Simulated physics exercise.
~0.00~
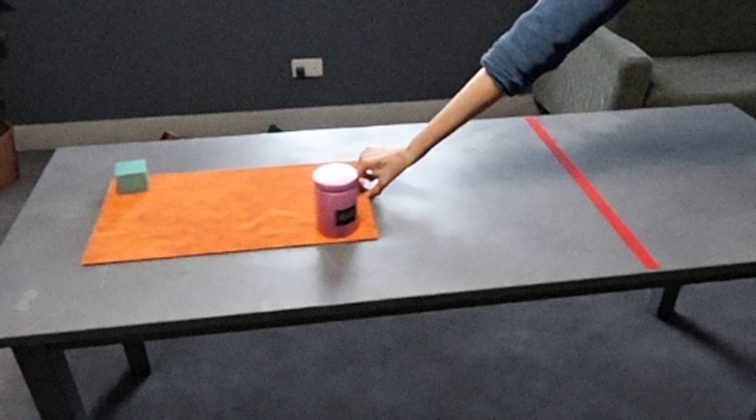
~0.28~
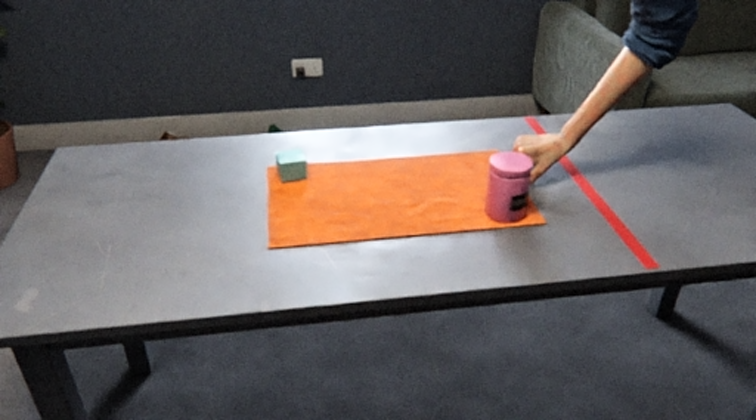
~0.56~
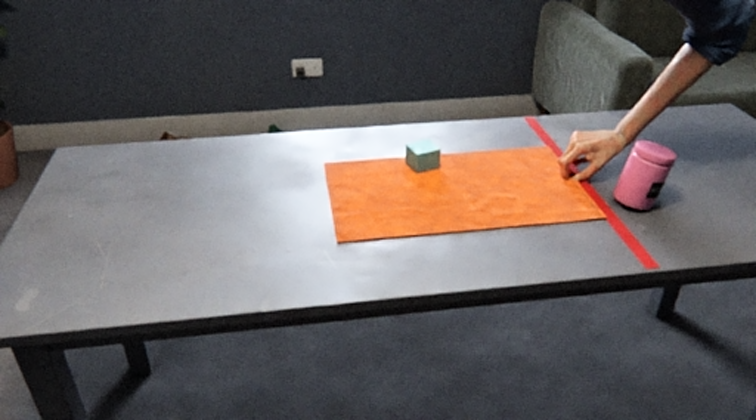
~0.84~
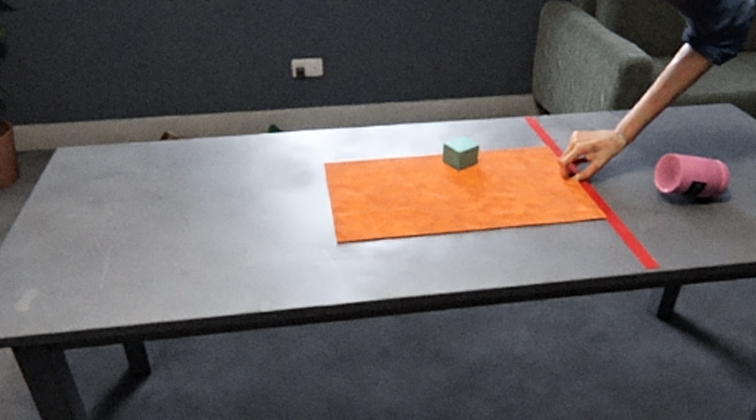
On a grey table, a hand pulled an orange cloth carrying a pink jar and a turquoise block to the right until its edge reached the red tape, where the jar shot off the front and toppled over while the block slid but stayed aboard.
